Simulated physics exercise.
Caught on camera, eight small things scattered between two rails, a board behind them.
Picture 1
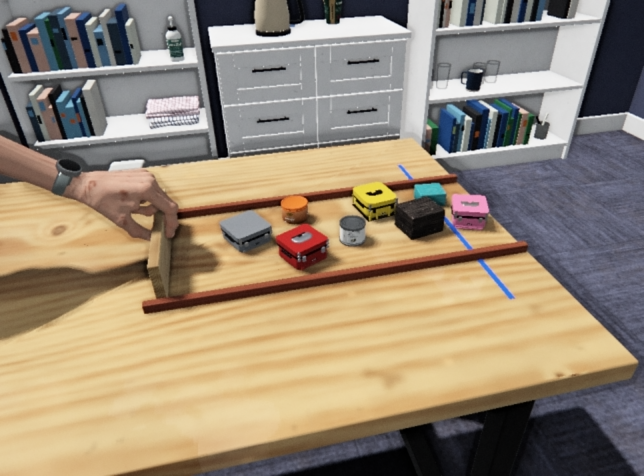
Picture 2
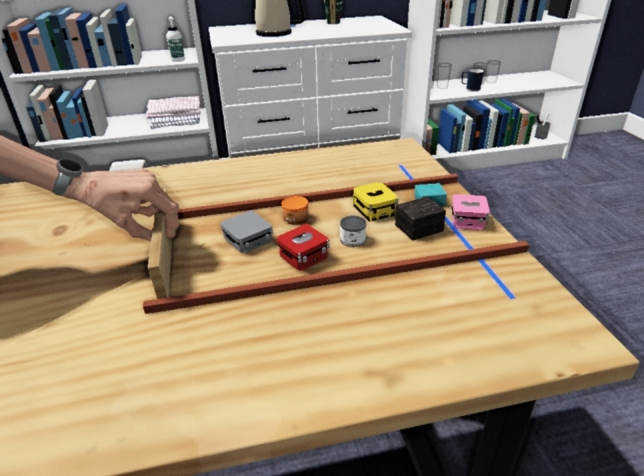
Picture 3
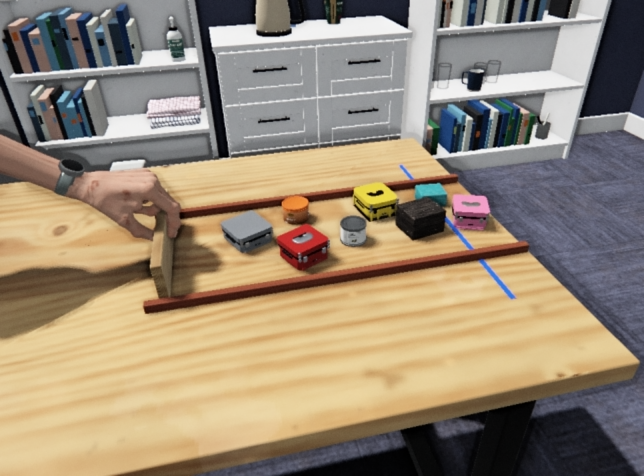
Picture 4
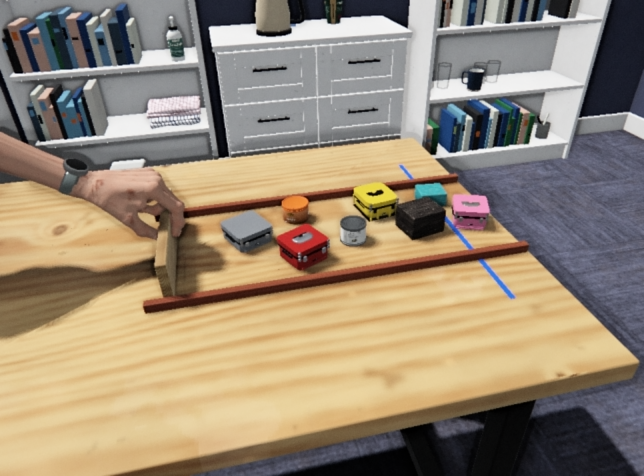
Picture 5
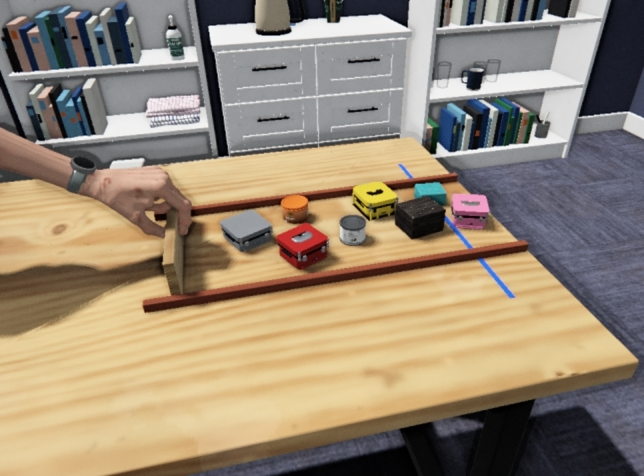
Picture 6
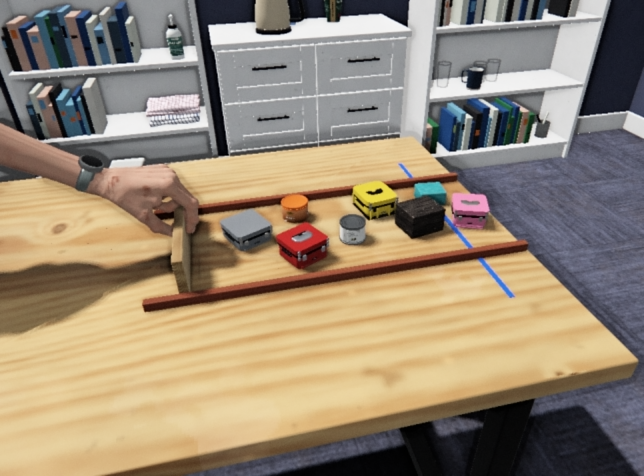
On a wooden table in a room with bookshelves, a hand slides an upright board slightly to the right between two red rails, while the small colourful cases, tub, tin and blocks ahead of it stay still.
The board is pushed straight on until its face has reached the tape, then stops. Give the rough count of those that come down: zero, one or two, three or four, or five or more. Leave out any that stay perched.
Here the number that fall off is three or four.
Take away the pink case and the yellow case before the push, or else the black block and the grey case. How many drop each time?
1 in the first case, 1 in the second.
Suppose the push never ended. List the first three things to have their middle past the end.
They are the pink case, the turquoise block, the black block.
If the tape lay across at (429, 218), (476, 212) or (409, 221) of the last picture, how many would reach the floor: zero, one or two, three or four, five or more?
The falls would be either three or four; five or more; just one or two.
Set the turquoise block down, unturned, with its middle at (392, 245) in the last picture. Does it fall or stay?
Then it does not fall.
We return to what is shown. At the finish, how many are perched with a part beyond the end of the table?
2 of them.
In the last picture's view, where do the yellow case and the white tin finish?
Near (467, 184) and (497, 212).
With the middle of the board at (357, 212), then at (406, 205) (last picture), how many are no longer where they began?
At the one place 7, at the other 8.
Soon after, none off yet; pink case at rest near (469, 211); turquoise block at rest near (430, 194); black block at rest near (420, 216).
After that, none off yet; pink case displaced a little near (481, 208); turquoise block moving near (435, 193); black block displaced about its own width near (448, 212).
In the end, the number that fall off is three or four; gone, black block, turquoise block and pink case.
